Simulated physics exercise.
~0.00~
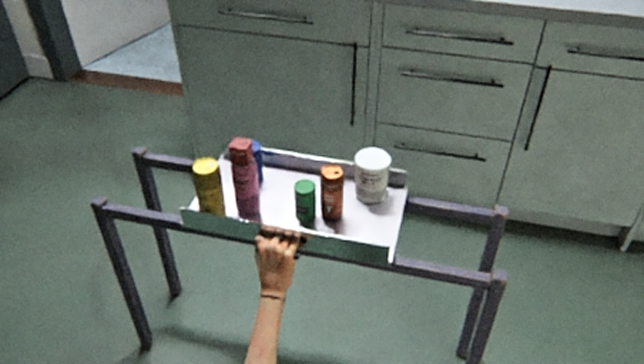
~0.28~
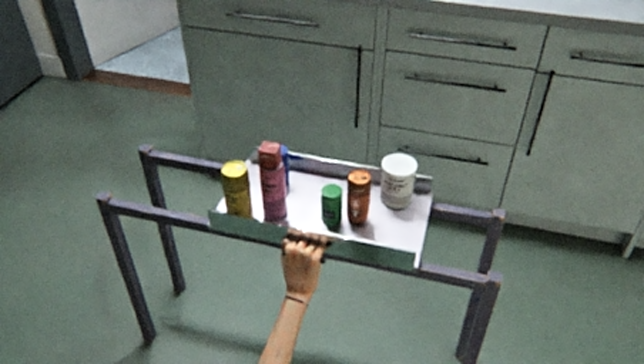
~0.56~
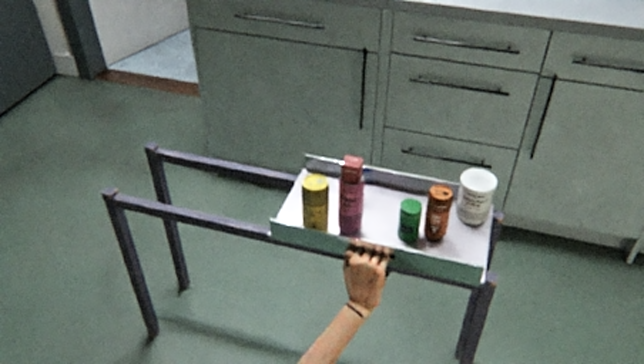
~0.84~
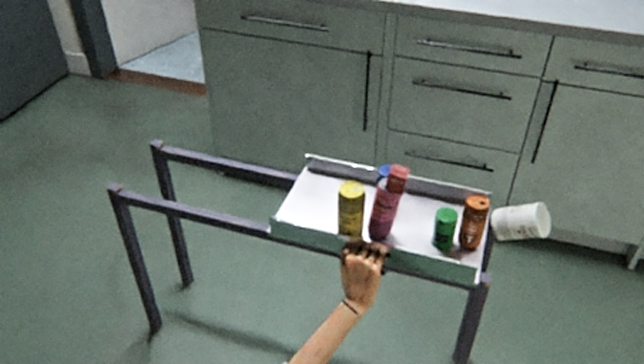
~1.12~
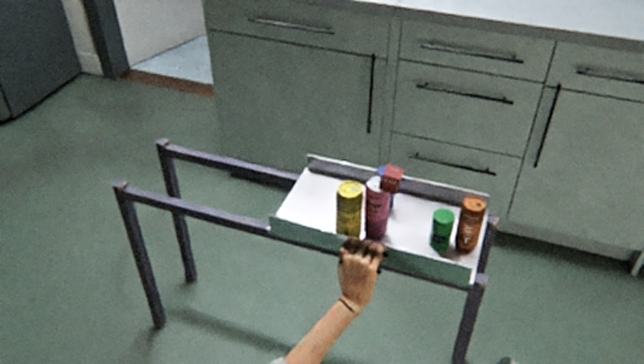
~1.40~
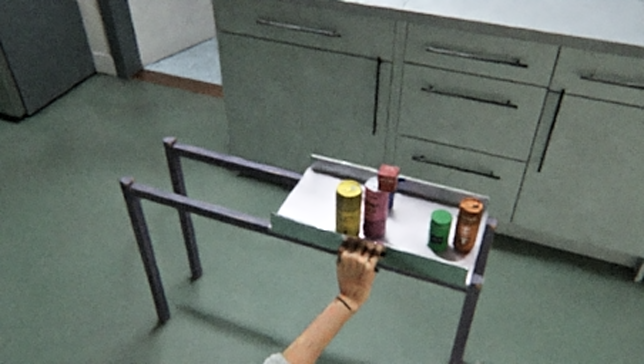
In a kitchen with a green floor and grey-green drawers, seen from above at an angle that drifts slightly, a white tray rests on a dark metal frame. It holds a yellow can at left, pink and red containers beside it with something blue behind, a green shaker, an orange can, and a white tin at right. A hand grips the front edge and slides the tray right until it stops at the frame's end. The white tin tips off the right side and drops out of view, while a red container leans, then settles upright. The others remain standing on the tray, the hand still holding it.
